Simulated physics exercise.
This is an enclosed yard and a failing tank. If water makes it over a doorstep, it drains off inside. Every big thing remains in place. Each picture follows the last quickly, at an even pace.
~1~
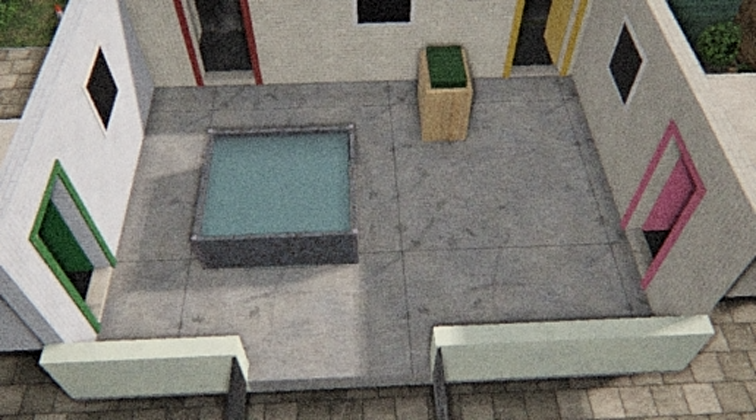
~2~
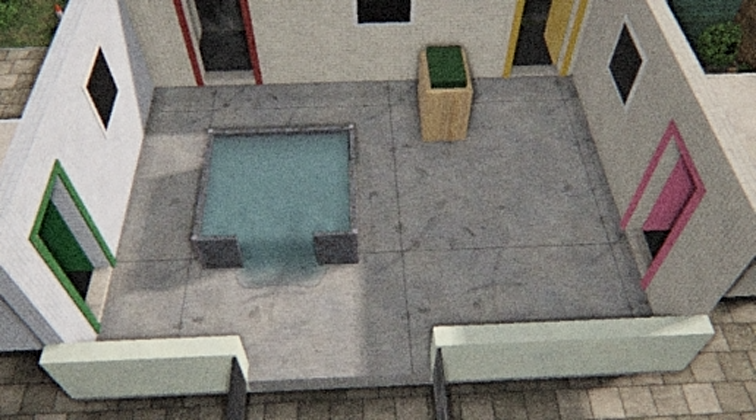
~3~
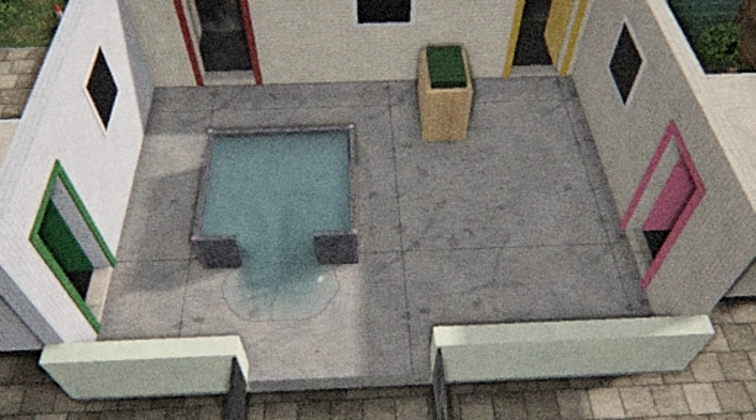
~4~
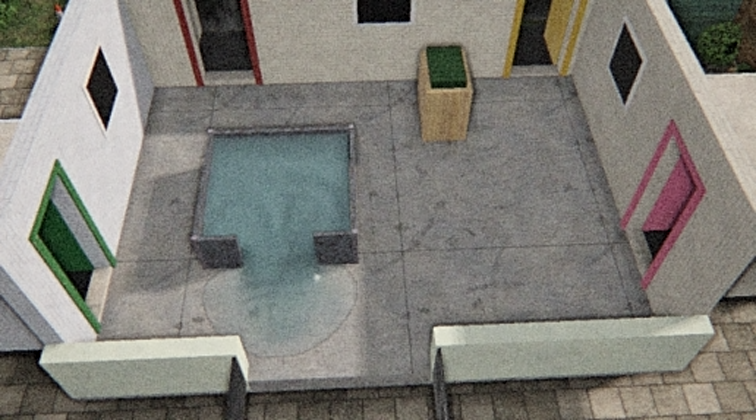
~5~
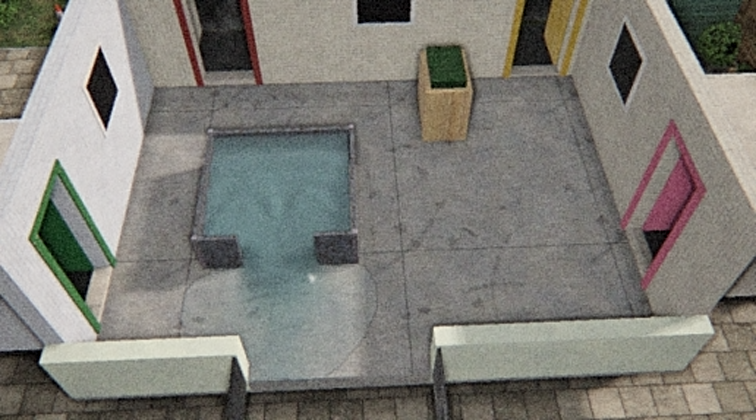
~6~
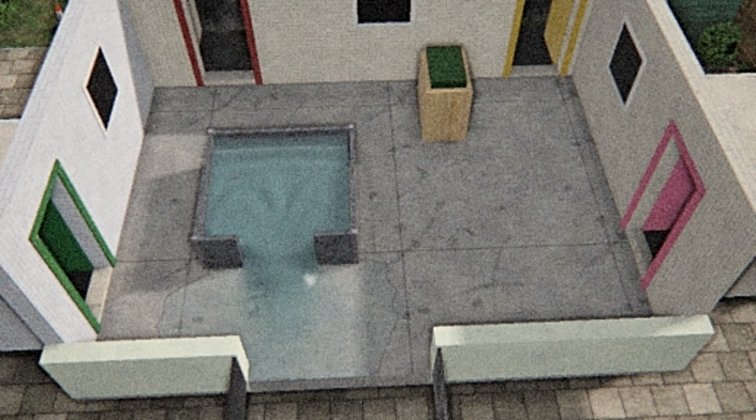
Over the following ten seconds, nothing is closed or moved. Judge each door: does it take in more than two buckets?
My prediction: I expect the green door to see over two buckets. I expect the red door to see two buckets at most. I expect the pink door to see two buckets at most. I expect the yellow door to see two buckets at most.
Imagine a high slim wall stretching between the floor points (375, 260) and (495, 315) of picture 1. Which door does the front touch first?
It is the green-painted one.
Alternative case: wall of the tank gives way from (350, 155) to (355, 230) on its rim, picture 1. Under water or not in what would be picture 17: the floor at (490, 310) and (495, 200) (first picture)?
Going through them in order, the first ends up waterlogged and the second waterlogged.
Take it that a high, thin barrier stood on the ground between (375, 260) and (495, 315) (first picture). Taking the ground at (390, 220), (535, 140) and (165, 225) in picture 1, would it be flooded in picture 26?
Taking the points in the order given, they are high and dry, high and dry and inundated.
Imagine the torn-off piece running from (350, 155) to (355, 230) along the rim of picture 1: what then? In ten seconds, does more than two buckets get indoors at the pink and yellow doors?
The pink one exceeds the limit; the yellow one exceeds the limit.
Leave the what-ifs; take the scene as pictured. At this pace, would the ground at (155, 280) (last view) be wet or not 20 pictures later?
It'll be soaked.
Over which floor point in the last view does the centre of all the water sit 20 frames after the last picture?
Centre of mass: Roughly (261, 244).
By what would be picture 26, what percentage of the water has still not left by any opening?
It comes to roughly 66 per cent.
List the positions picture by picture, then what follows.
The first picture shows the water tank at (279, 183) is whole and still.
In the second picture, the front is at (242, 278), out from the gap at (279, 253).
In the third picture, water pours out at (280, 255) and has run to (315, 310).
In the fourth picture, water pours out at (280, 255) and has run to a hidden place.
In the fifth picture, water pours out at (280, 255) and has run to a hidden place.
In the sixth picture, the front is at a hidden place, out from the gap at (279, 254).
A moment on, water covers 15 % of the floor; the green door not reached, the red door not reached, the pink door not reached, the yellow door not reached.
Next, water covers 15 % of the floor; the green door under two buckets in, the red door not reached, the pink door not reached, the yellow door not reached.
Then, water covers 25 % of the floor; the green door over two buckets in, the red door not reached, the pink door not reached, the yellow door not reached.
Later, water covers 35 % of the floor; the green door over two buckets in, the red door wet at the sill, nothing in, the pink door not reached, the yellow door not reached.
In the end, water covers 50 % of the floor; the green door over two buckets in, the red door wet at the sill, nothing in, the pink door wet at the sill, nothing in, the yellow door not reached.
